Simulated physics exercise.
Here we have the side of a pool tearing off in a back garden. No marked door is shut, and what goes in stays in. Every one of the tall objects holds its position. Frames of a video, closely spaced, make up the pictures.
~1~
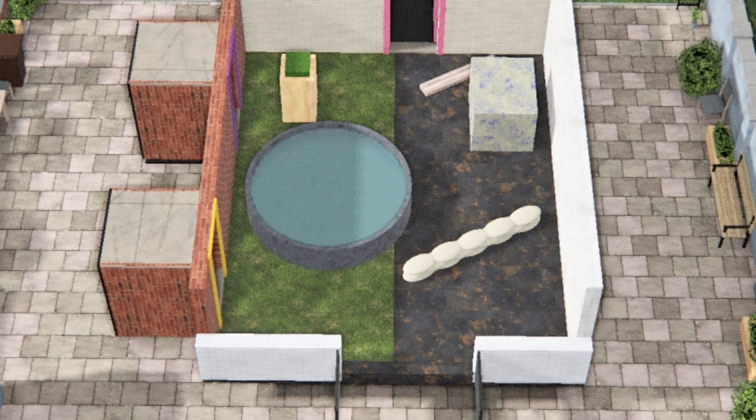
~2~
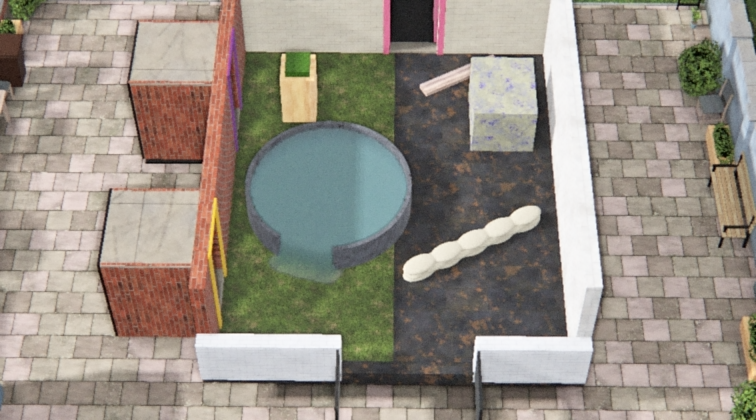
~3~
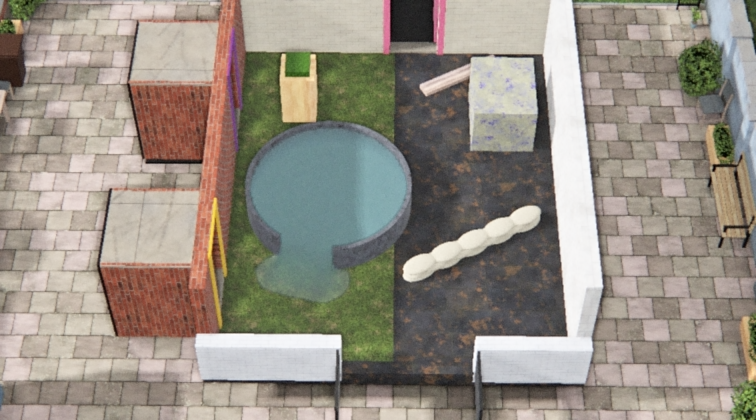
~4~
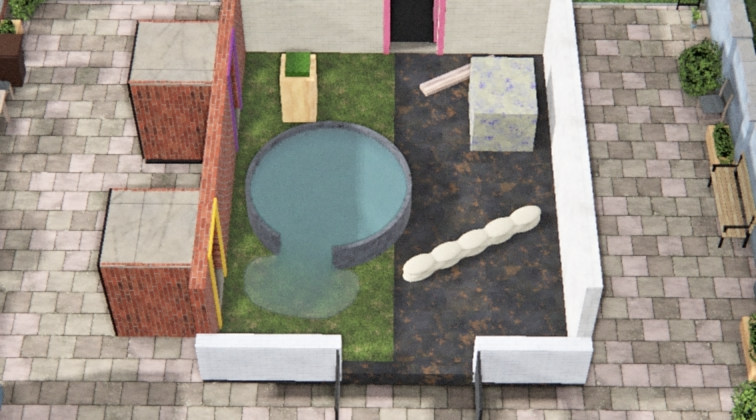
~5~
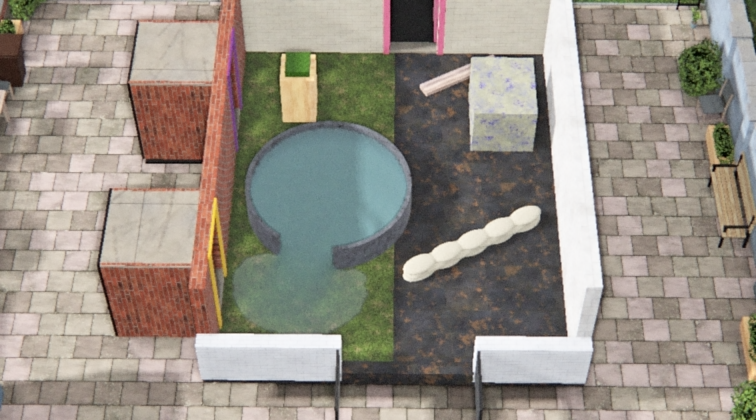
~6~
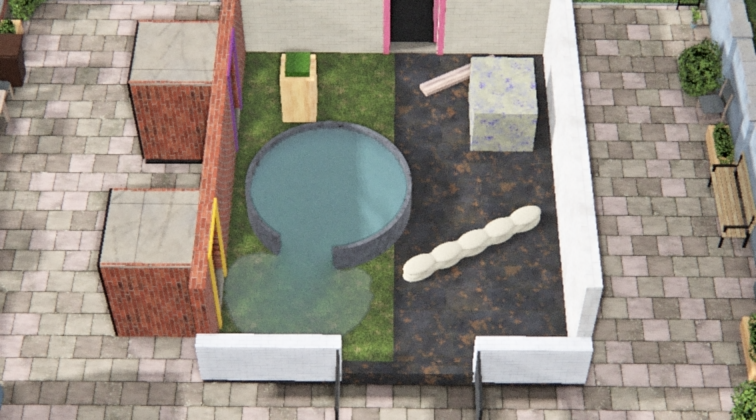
The near side of a round pool in a walled back garden broke open, and water poured through the gap, spreading wider and wider over the grass while the planter and pale block stayed put.
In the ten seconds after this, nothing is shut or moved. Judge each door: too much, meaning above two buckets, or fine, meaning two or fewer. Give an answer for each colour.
Yellow door: Fine, pink door: Fine, purple door: Fine.
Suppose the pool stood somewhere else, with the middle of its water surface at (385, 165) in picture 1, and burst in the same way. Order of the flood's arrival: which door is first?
The yellow-painted one comes first.
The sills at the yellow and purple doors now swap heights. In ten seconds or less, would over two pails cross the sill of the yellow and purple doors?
Then: The yellow one is over; the purple one stays under.
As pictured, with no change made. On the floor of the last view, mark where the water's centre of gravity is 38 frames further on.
(334, 249).
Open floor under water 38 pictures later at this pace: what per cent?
Roughly 50 %.
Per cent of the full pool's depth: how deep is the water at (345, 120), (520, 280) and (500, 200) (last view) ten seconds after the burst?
At the three places, in the order asked: Around 4, 20 and 4 per cent.
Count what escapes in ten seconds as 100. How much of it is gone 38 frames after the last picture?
Something close to 55 percent by that point.
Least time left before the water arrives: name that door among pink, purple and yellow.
Going by the pictures, it would be the yellow-painted one.
A moment on, water covers 15 % of the floor; the yellow door wet at the sill, nothing in, the pink door not reached, the purple door not reached.
Next, water covers 20 % of the floor; the yellow door wet at the sill, nothing in, the pink door not reached, the purple door not reached.
Then, water covers 30 % of the floor; the yellow door under two buckets in, the pink door not reached, the purple door not reached.
Later, water covers 50 % of the floor; the yellow door under two buckets in, the pink door not reached, the purple door wet at the sill, nothing in.
In the end, water covers 75 % of the floor; the yellow door under two buckets in, the pink door not reached, the purple door under two buckets in.
